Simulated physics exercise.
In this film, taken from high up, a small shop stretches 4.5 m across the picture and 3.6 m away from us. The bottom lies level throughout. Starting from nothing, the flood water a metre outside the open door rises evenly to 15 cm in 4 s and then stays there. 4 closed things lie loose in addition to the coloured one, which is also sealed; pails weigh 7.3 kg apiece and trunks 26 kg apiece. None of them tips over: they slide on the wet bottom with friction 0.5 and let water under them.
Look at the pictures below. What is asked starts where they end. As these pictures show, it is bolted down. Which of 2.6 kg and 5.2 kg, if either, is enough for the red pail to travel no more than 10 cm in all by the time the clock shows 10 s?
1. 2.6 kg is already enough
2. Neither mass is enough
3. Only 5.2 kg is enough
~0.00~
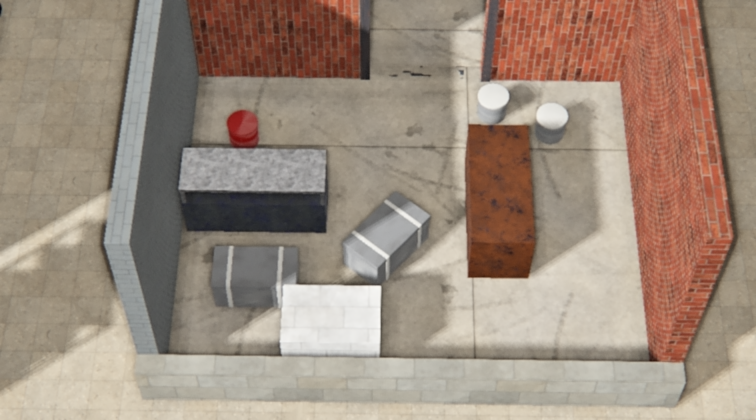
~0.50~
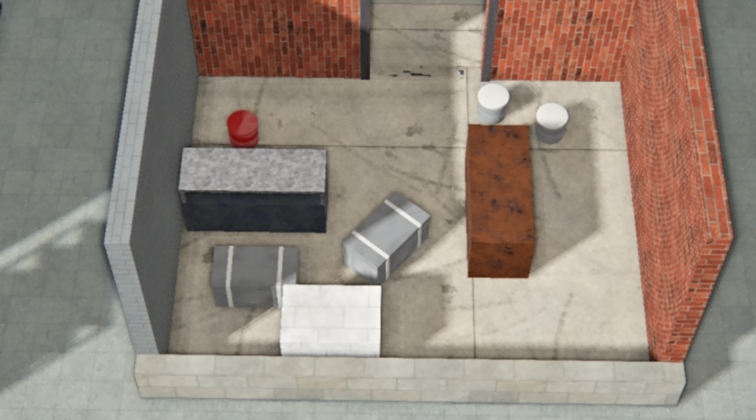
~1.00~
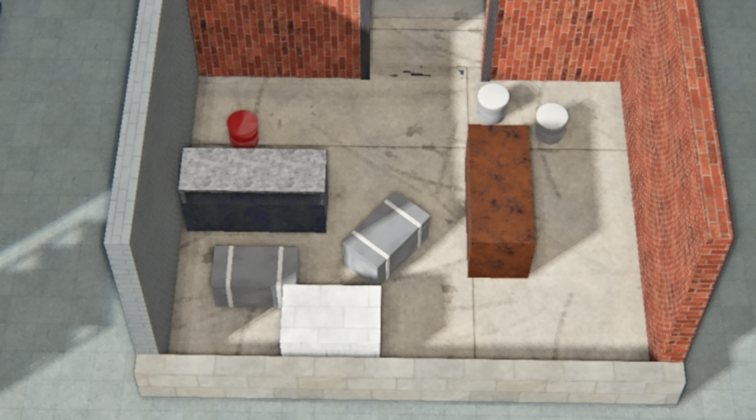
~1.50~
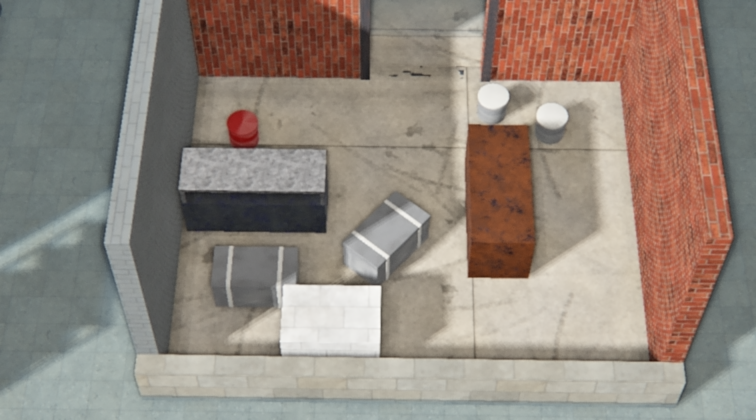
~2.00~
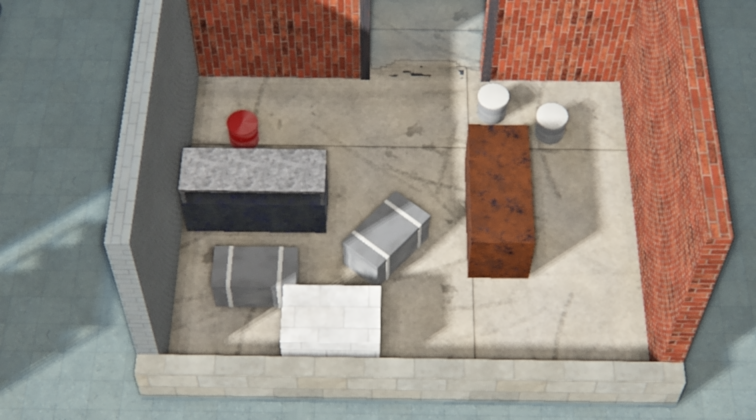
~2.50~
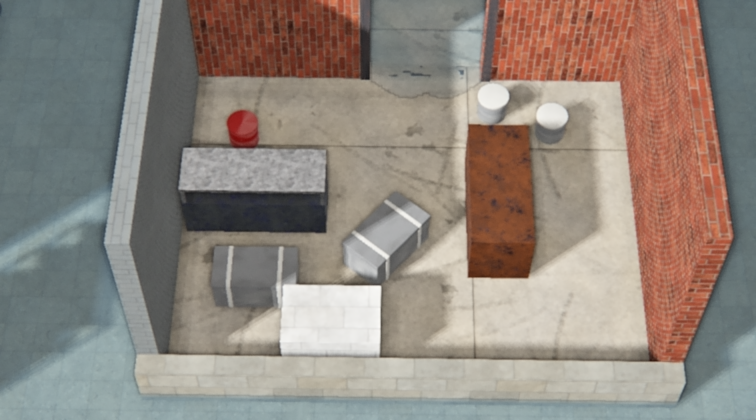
(3) Only 5.2 kg is enough.
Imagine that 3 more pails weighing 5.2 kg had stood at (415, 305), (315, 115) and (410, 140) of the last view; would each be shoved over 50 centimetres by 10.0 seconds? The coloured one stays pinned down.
Spot one crosses the limit, spot two stays inside, spot three crosses the limit.
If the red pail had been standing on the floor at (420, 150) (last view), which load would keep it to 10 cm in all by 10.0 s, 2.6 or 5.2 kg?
Looking at the loads, neither keeps it.
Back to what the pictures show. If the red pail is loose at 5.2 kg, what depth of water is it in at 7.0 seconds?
1 cm, roughly.
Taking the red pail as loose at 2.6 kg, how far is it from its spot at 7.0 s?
Roughly 0 cm.
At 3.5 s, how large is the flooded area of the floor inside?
1.5 m2.
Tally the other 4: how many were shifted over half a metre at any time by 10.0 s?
By my count, 1.
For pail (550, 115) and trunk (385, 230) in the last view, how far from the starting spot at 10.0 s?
Net displacement, in order: 0 cm; 80 cm.
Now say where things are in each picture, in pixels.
The first frame shows the red pail at (242, 122) rests on the ground; water covers 0.0 m2; 0 of 5 have shifted.
The second frame shows the red pail at (242, 122) rests on the ground; water covers 0.0 m2; 0 of 5 have shifted.
The third frame shows the red pail at (242, 122) rests on the ground; water covers 0.0 m2; 0 of 5 have shifted.
The fourth frame shows the red pail at (242, 122) rests on the ground; water covers 0.0 m2; 0 of 5 have shifted.
The fifth frame shows the red pail at (242, 122), on the bottom; water covers 0.0 m2; 0 of 5 have shifted.
The sixth frame shows the red pail at (242, 122) rests on the ground; 0.2 m2 under water; 0 of 5 have shifted.
After 3.5 s the red pail would be 0 cm from its start with 2.6 kg and 0 cm from its start with 5.2 kg; 0 cm of water round it then.
After 4.5 s the red pail would be 0 cm from its start with 2.6 kg and 0 cm from its start with 5.2 kg; 0 cm of water round it then.
After 7.0 s the red pail would be 0 cm from its start with 2.6 kg and 0 cm from its start with 5.2 kg; 1 cm of water round it then.
After 10.0 s the red pail would be 18 cm from its start with 2.6 kg and 0 cm from its start with 5.2 kg; 3 cm of water round it then.
